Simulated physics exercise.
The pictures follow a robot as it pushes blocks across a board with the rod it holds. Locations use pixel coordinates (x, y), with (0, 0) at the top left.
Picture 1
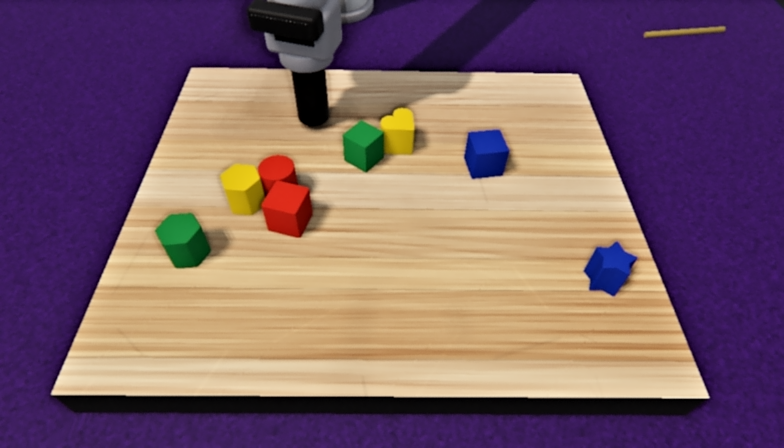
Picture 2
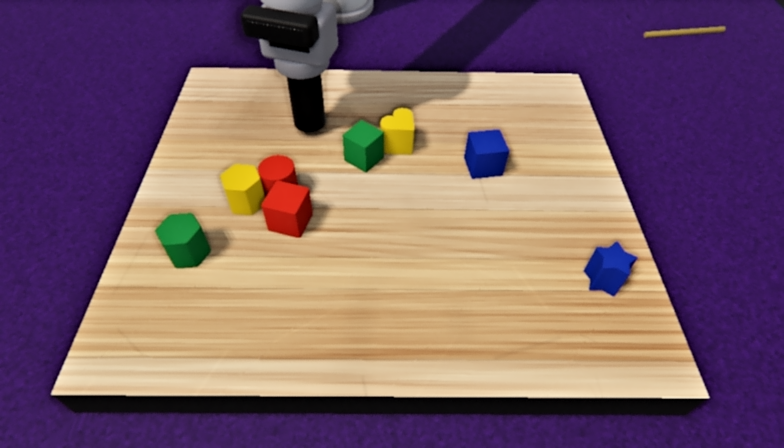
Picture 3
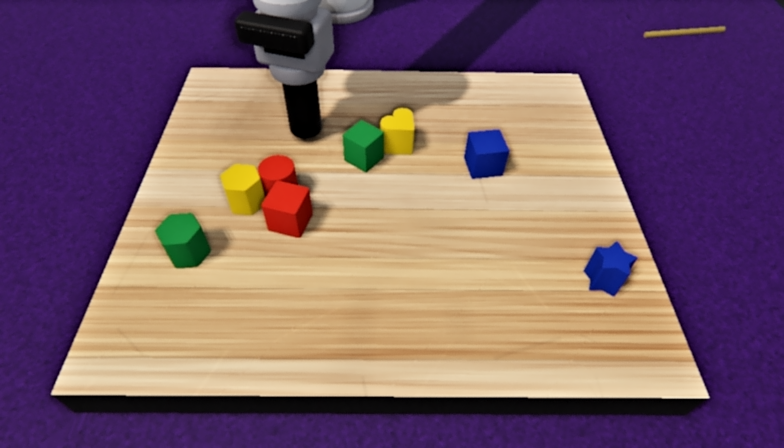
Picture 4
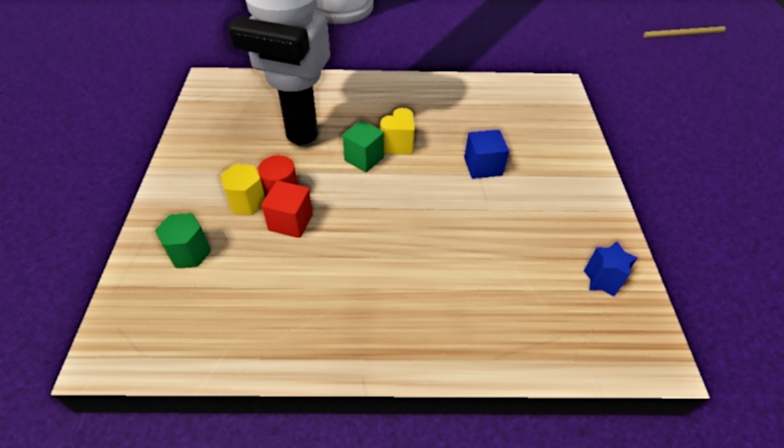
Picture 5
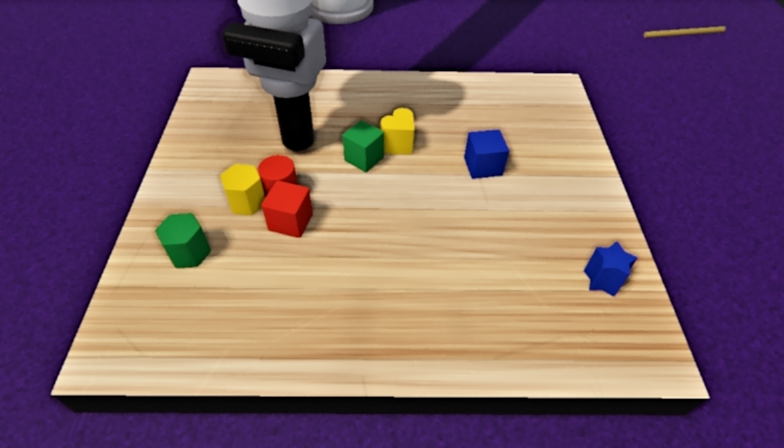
The video shows a robot arm with a black rod moving slowly down and slightly left over a wooden board, nearing a cluster of red and yellow blocks, while these and the scattered green and blue blocks stay still.
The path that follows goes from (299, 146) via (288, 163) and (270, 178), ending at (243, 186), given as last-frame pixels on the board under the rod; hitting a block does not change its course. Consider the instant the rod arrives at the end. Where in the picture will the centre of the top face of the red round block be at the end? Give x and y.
My prediction: (265, 179).
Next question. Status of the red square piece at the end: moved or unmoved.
In the end it has been moved.
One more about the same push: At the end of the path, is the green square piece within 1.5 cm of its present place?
Yes - that is the case.
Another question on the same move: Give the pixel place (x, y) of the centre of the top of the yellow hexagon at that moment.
I predict (221, 186).
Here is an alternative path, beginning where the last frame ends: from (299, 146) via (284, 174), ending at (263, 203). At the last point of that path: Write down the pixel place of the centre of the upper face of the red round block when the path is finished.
It is going to be at (252, 206).
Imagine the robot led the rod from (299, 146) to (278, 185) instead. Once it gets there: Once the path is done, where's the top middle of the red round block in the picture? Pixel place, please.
Its top middle is near (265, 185).
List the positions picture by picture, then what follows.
The first frame shows lower end of the rod at (314, 117), tops of blocks, yellow hexagon at (240, 176), red round block at (276, 167), red square piece at (286, 196), green square piece at (363, 133).
The second frame shows rod at (310, 122), blocks as before.
The third frame shows rod at (306, 128), blocks as before.
The fourth frame shows rod at (302, 134), blocks as before.
The fifth frame shows rod at (298, 140), yellow hexagon at (240, 176), red round block at (276, 167), red square piece at (286, 196), green square piece at (363, 133).
What follows on the original path. Halfway along, rod at (280, 166); yellow hexagon at (236, 178); red round block at (273, 171); red square piece at (286, 200).
At the end, rod at (241, 180); yellow hexagon at (221, 186); red round block at (265, 179); red square piece at (288, 205), turned 15° anticlockwise; green square piece not moved.
